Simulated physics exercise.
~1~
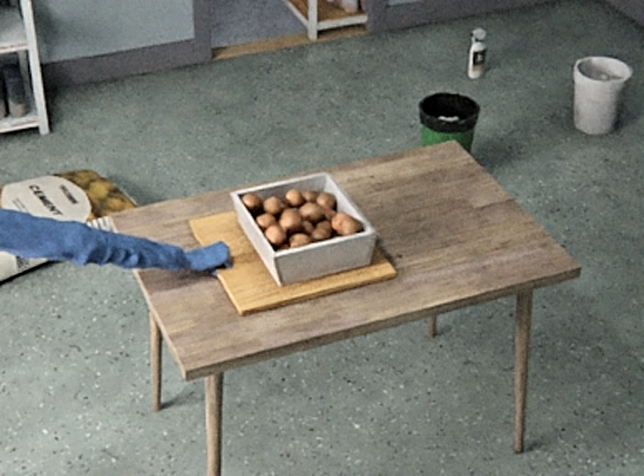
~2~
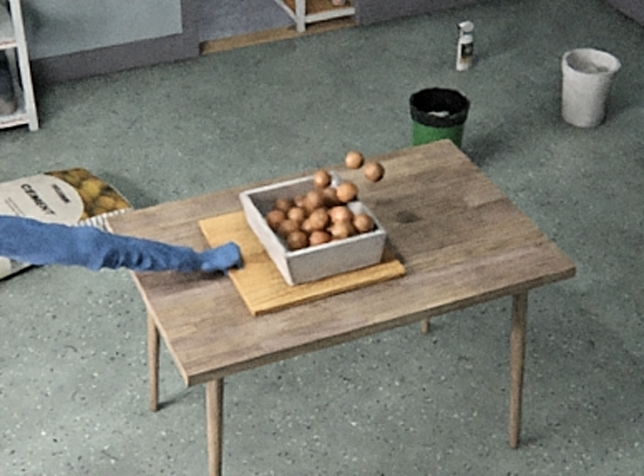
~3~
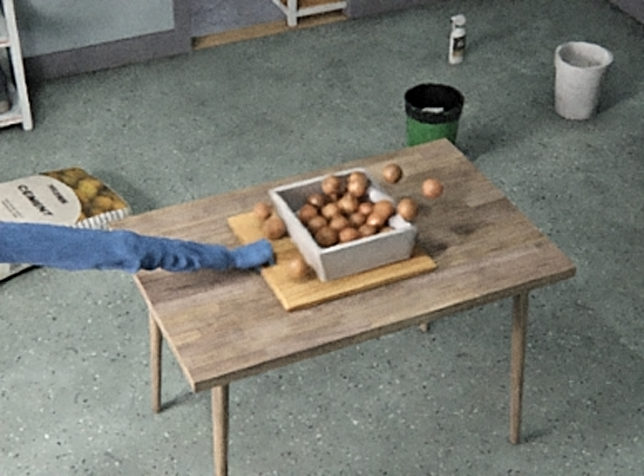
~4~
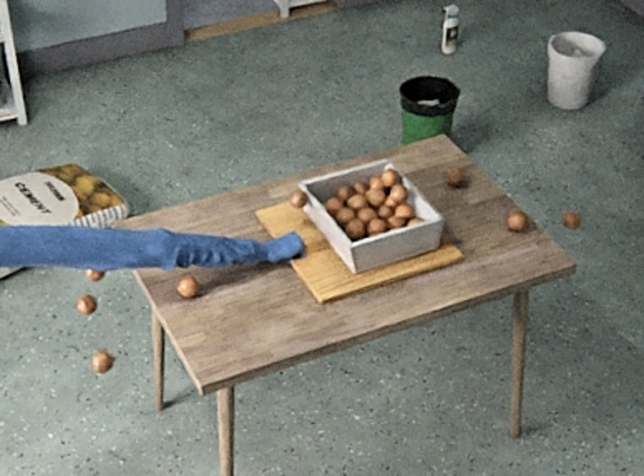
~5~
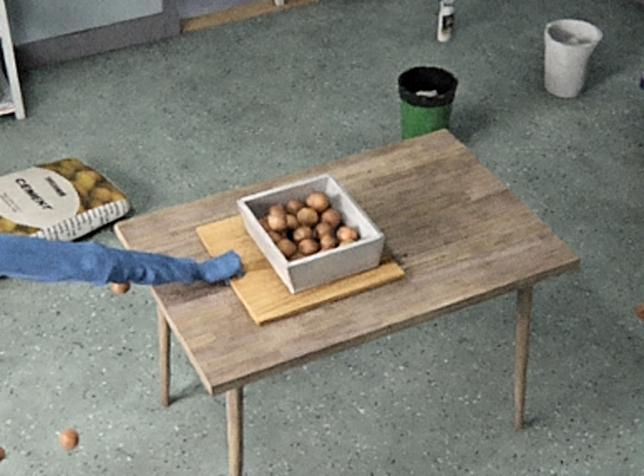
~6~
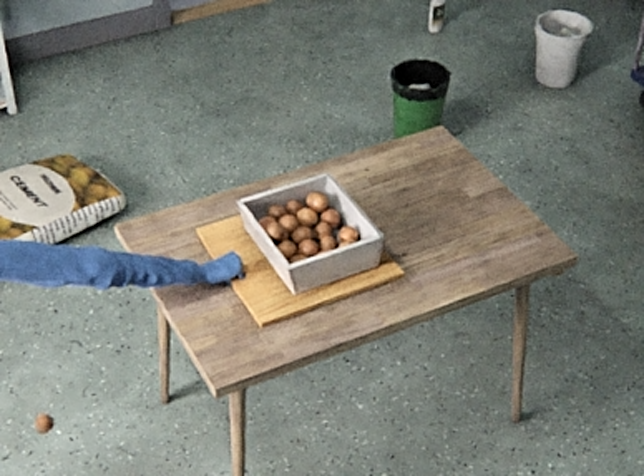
A white tote of onions on a wooden board is pushed right and pulled back left across a table by a blue-sleeved, gloved hand, and several onions fly out and drop off both sides before the tote rests, still holding most of its load.
